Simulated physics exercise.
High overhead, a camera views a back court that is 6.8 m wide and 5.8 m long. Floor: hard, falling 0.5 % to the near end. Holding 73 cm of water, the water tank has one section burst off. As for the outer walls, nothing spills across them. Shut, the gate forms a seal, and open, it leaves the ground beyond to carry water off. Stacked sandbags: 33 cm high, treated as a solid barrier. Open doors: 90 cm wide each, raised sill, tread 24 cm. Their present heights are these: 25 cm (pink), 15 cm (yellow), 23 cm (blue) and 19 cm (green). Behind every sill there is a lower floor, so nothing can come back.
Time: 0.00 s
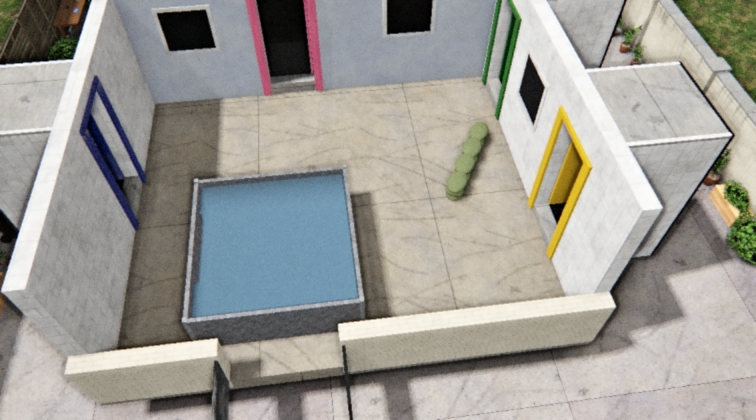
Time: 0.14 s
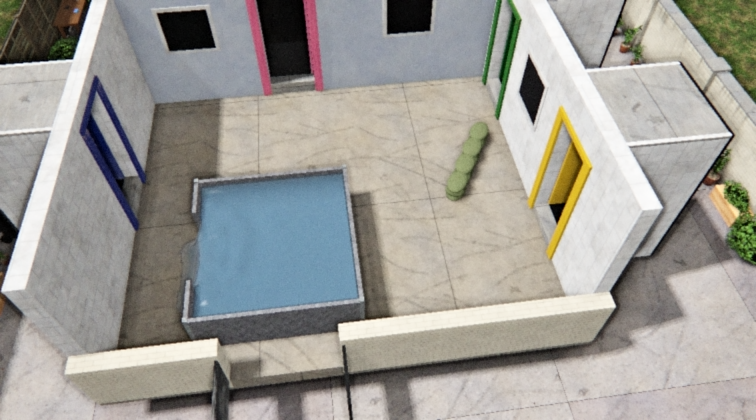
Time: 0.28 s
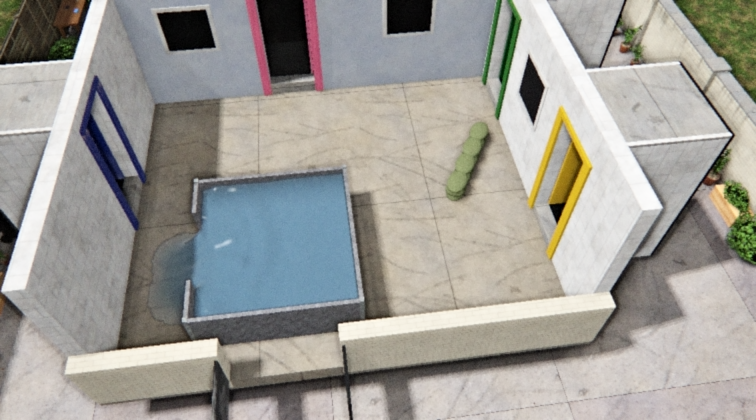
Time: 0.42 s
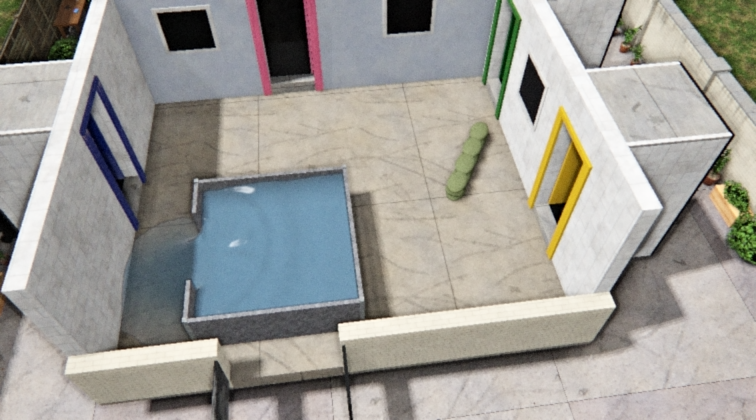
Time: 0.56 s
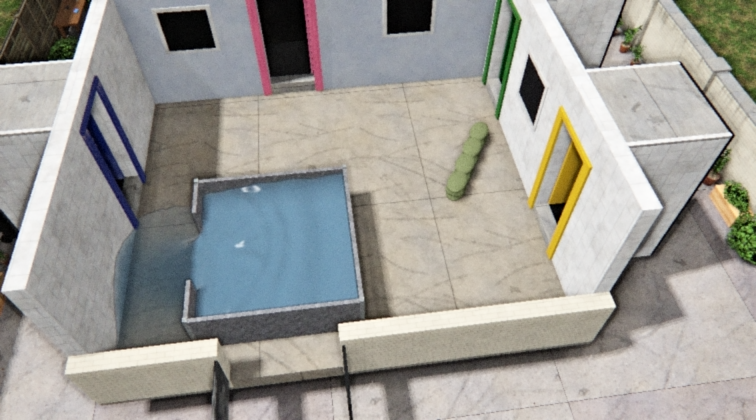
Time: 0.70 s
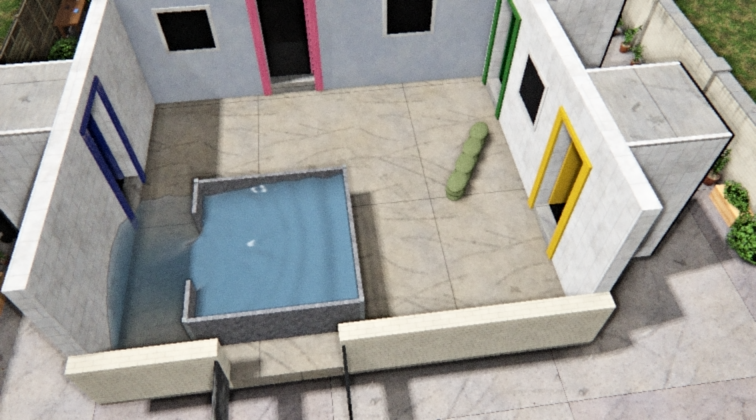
Walled courtyard seen from above, a square water tank breaking open on its left side and water spreading to the blue door.
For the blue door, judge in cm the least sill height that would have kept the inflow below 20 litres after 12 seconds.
A sill of about 16 cm.
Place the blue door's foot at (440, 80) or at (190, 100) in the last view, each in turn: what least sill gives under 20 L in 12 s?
Minimums: About 11.5 cm and 24 cm.
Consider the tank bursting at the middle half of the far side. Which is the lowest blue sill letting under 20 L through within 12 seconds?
Required height: Approx. 9.0 cm.
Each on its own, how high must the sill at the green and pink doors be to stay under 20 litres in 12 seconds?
About 14.0 cm at green and about 9.0 cm at pink.
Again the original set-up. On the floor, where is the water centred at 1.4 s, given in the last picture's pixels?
About (242, 271).
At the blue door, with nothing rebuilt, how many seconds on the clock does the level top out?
The level tops out near 2.0 seconds.
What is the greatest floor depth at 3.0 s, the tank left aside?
Max depth: Near 44 cm.
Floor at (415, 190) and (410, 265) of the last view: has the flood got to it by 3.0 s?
First untouched, then untouched.
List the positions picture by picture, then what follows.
The first frame shows the water tank at (273, 239) is whole and still, 73 cm deep; the blue door at (119, 164) is dry.
In the second frame, water pours out at (202, 265) and has run 0.3 m, to (184, 307); about 8 cm deep outside, 73 cm at the back.
In the third frame, water pours out at (203, 266) and has run 0.8 m, to (153, 300); about 12 cm deep outside, 73 cm at the back.
In the fourth frame, the front is at (134, 246), 1.2 m from the gap at (203, 266); 2.2 m2 of floor is wet, 73 cm left at the back.
In the fifth frame, the gap is at (203, 266), the front 1.3 m out at (138, 223); the back of the water tank holds 72 cm.
In the sixth frame, water pours out at (203, 266) and has run 1.6 m, to (141, 204); about 9 cm deep outside, 68 cm at the back; water is at the blue door at (119, 164).
After 1.4 s water covers 15 % of the floor, deepest (66 cm) near (115, 366); 20 cm at the blue door, 0 litres in over its 23 cm sill.
After 3.0 s water covers 45 % of the floor, deepest (44 cm) near (114, 378); 18 cm at the blue door, 1 litre in over its 23 cm sill.
After 12.0 s water covers 95 % of the floor, deepest (18 cm) near (567, 322); 7 cm at the blue door, 2 litres in over its 23 cm sill.
At the blue door as built, the water arrived by 0.7 s and peaked near 21 cm at 2.0 s.
With a sill of 13.5 cm, 40 litres would have come in within the 12 s; with 18.5 cm, 10 litres. So under 20 litres takes about 16 cm.
